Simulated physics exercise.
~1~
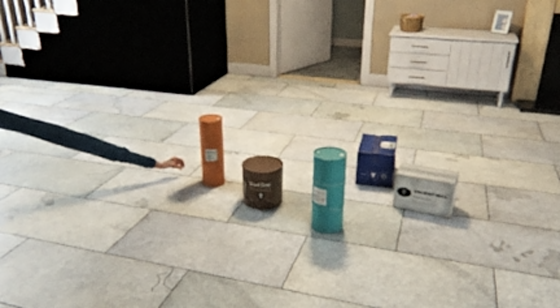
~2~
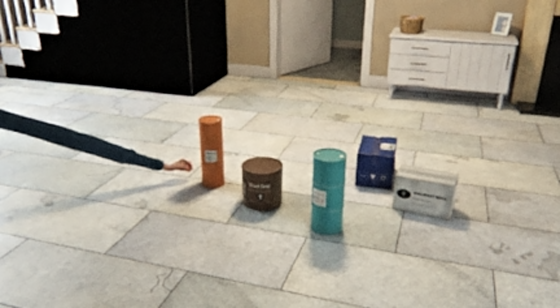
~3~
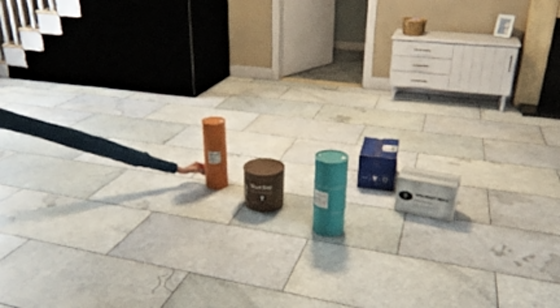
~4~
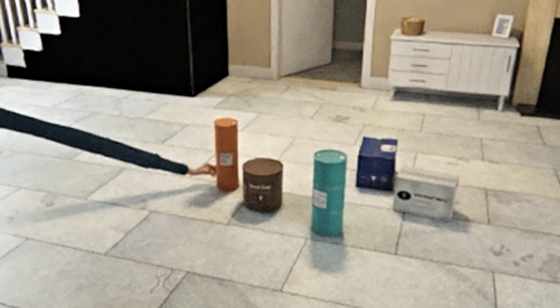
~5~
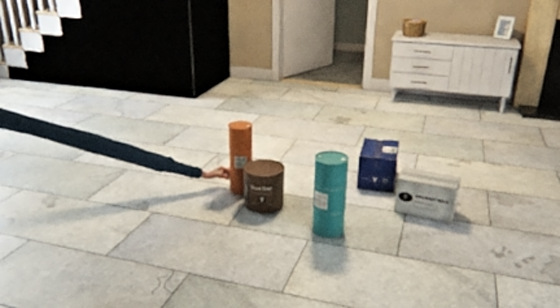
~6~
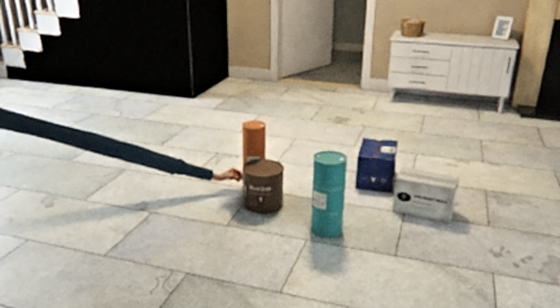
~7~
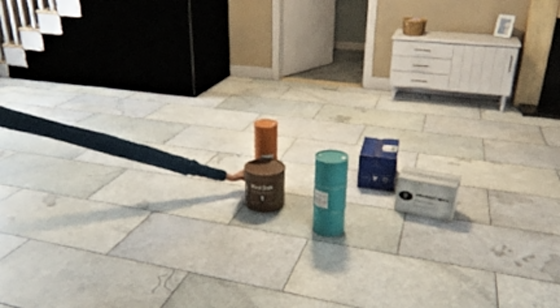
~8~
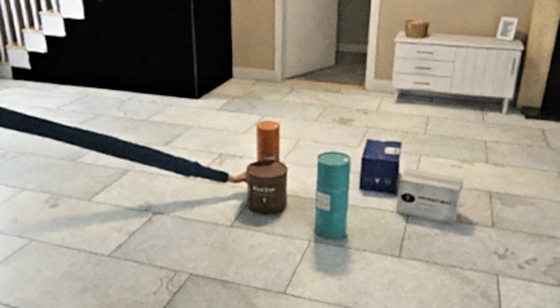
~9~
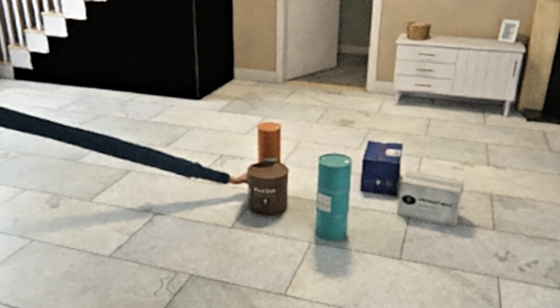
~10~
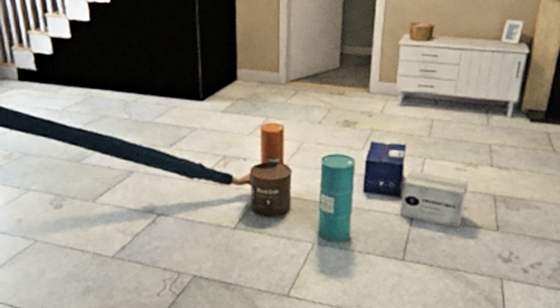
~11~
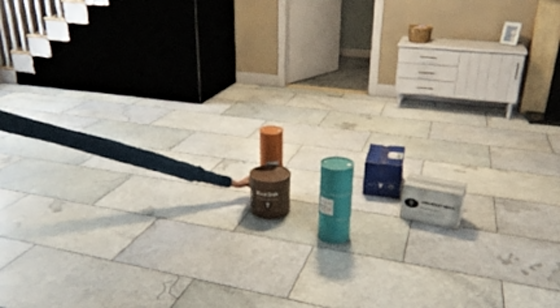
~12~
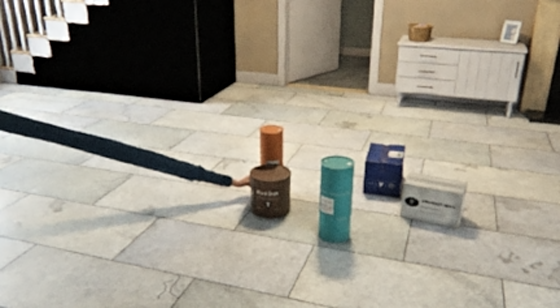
A hand pushes the orange canister right until it stands upright behind the brown pail.
